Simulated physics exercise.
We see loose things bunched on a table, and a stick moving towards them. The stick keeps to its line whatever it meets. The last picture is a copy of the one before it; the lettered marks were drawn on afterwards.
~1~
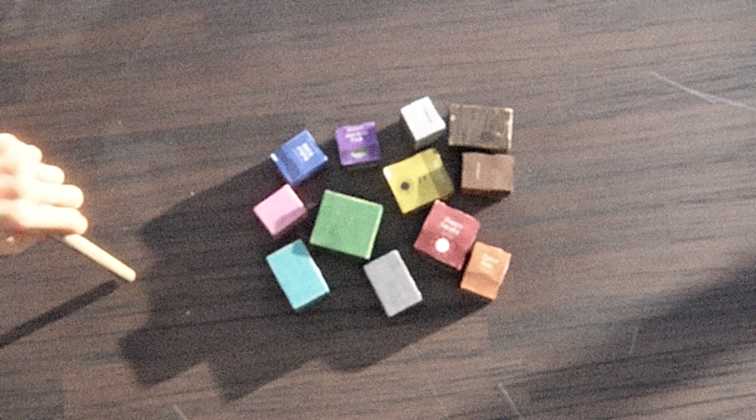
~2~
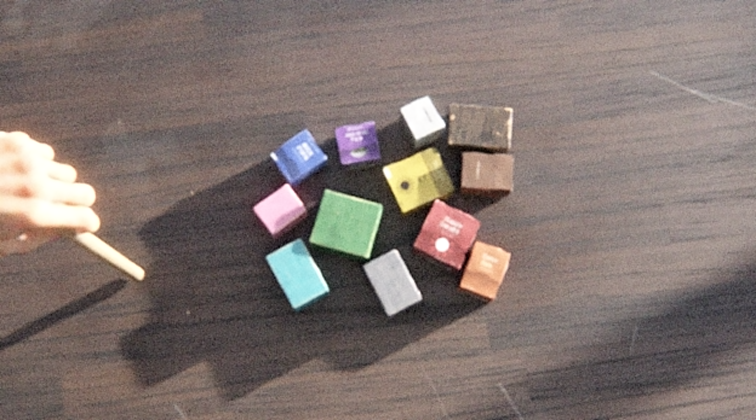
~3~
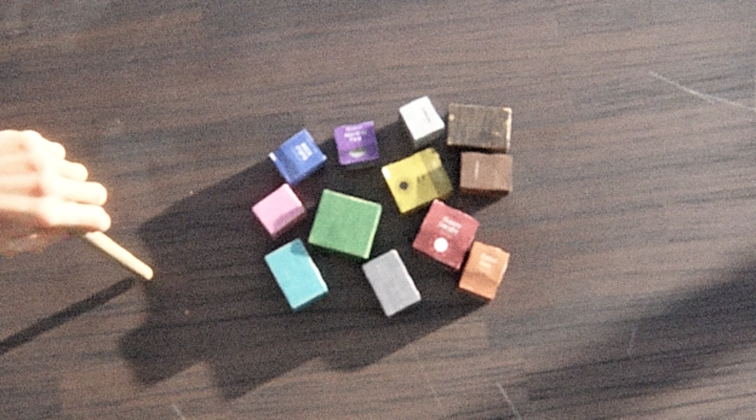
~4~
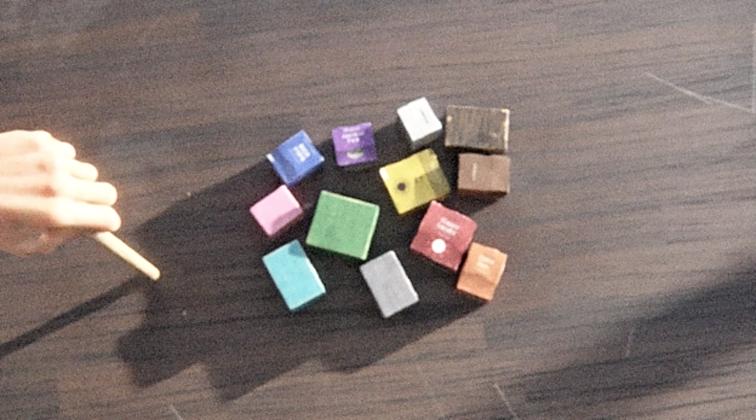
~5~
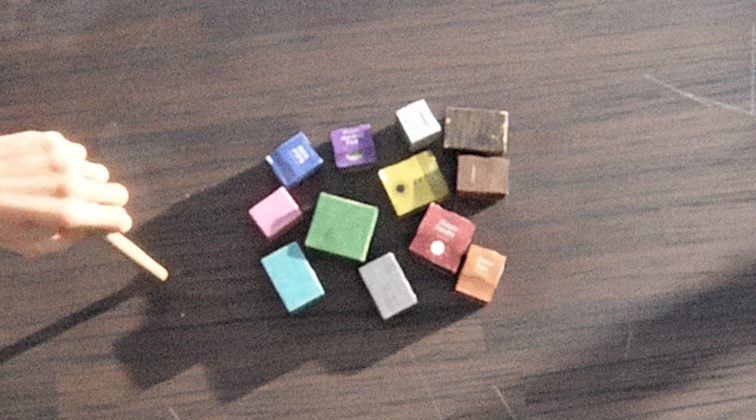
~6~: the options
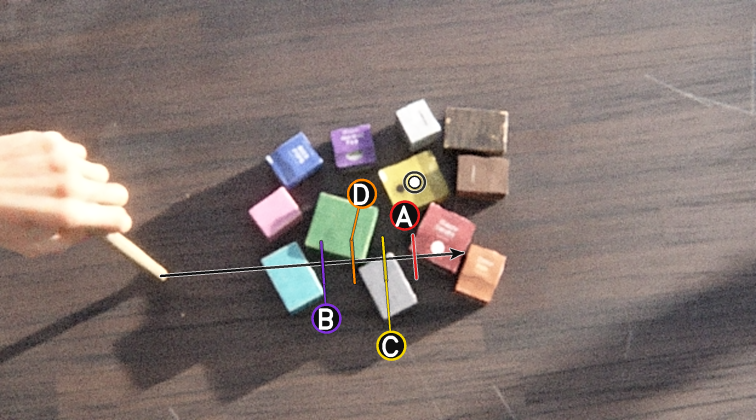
A cluster of small colourful boxes and blocks sat still on a dark wooden table while a hand on the left moved a thin stick a short way to the right, towards them.
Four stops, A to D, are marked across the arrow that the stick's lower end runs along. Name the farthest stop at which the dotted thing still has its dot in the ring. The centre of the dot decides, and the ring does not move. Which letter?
It should halt at D.
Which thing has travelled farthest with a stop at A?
The green block.
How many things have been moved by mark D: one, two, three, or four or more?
It has moved three.
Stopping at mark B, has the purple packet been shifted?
No.
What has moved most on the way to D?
The turquoise block has gone farthest.
On the marked copy, A at (415, 257); B at (323, 264); C at (385, 259); D at (353, 261); the arrow from (161, 276) to (463, 253); the white dot at (415, 182).
Following D. Soon after the start, foot of the stick (231, 271).
Later, foot of the stick (300, 265); turquoise block (320, 281); green block (367, 228).
In the end, foot of the stick (353, 261); turquoise block (342, 294); green block (375, 228); the dot is still in its ring.
As for the rest, A shifts the dotted thing to (426, 155); B keeps the dot in but is short; C shifts the dotted thing to (423, 166).
